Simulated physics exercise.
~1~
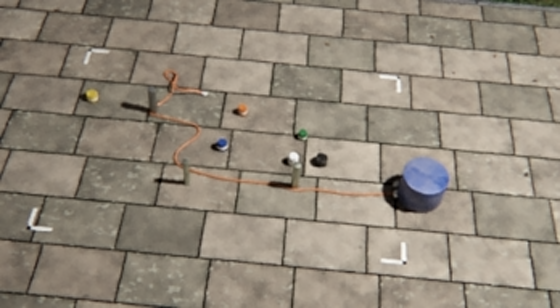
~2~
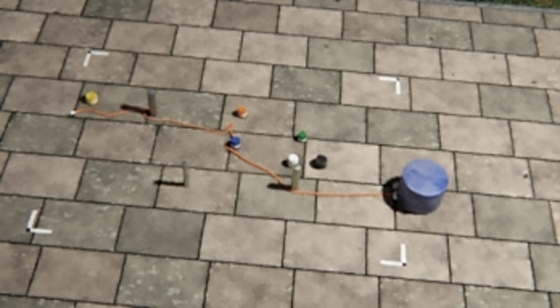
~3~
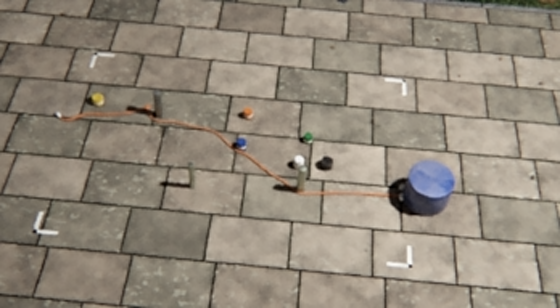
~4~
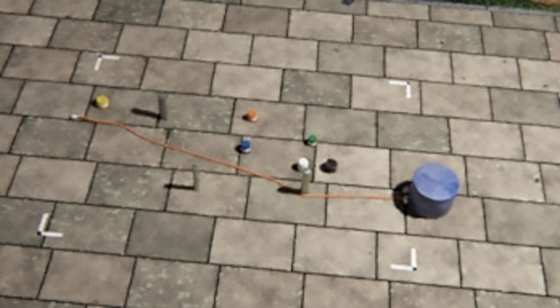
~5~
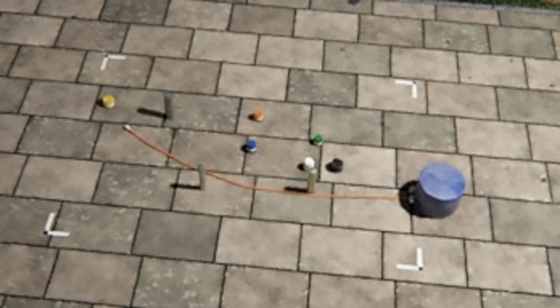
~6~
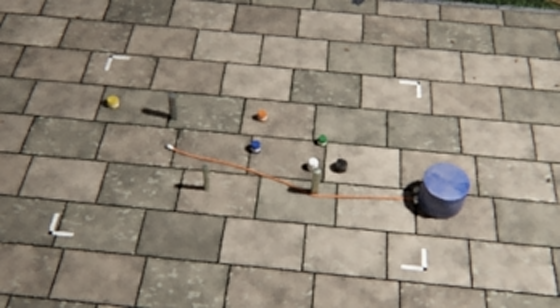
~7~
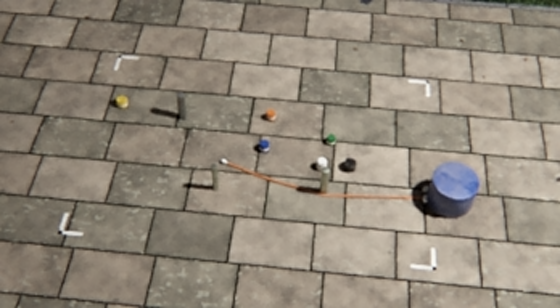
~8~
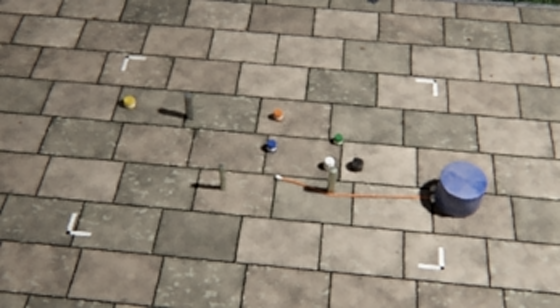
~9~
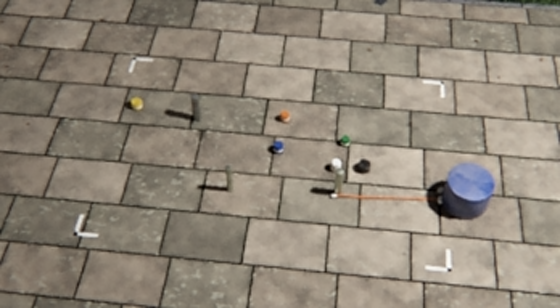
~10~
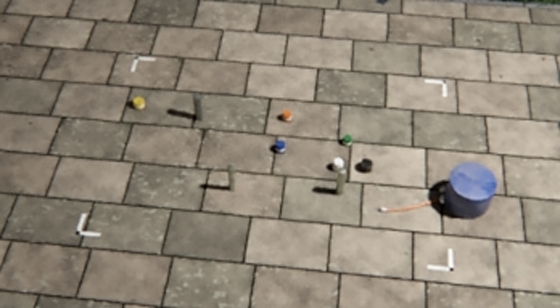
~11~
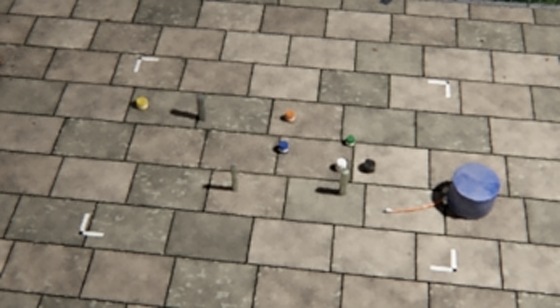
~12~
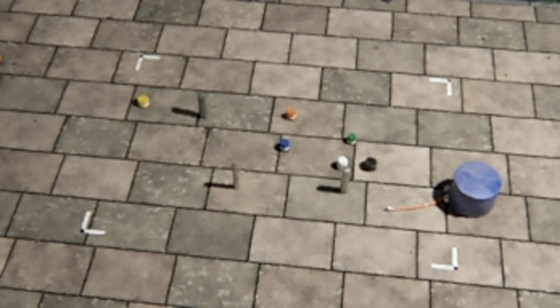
On grey paving, an orange lead winds past small jars into a blue reel, leaving a short end.
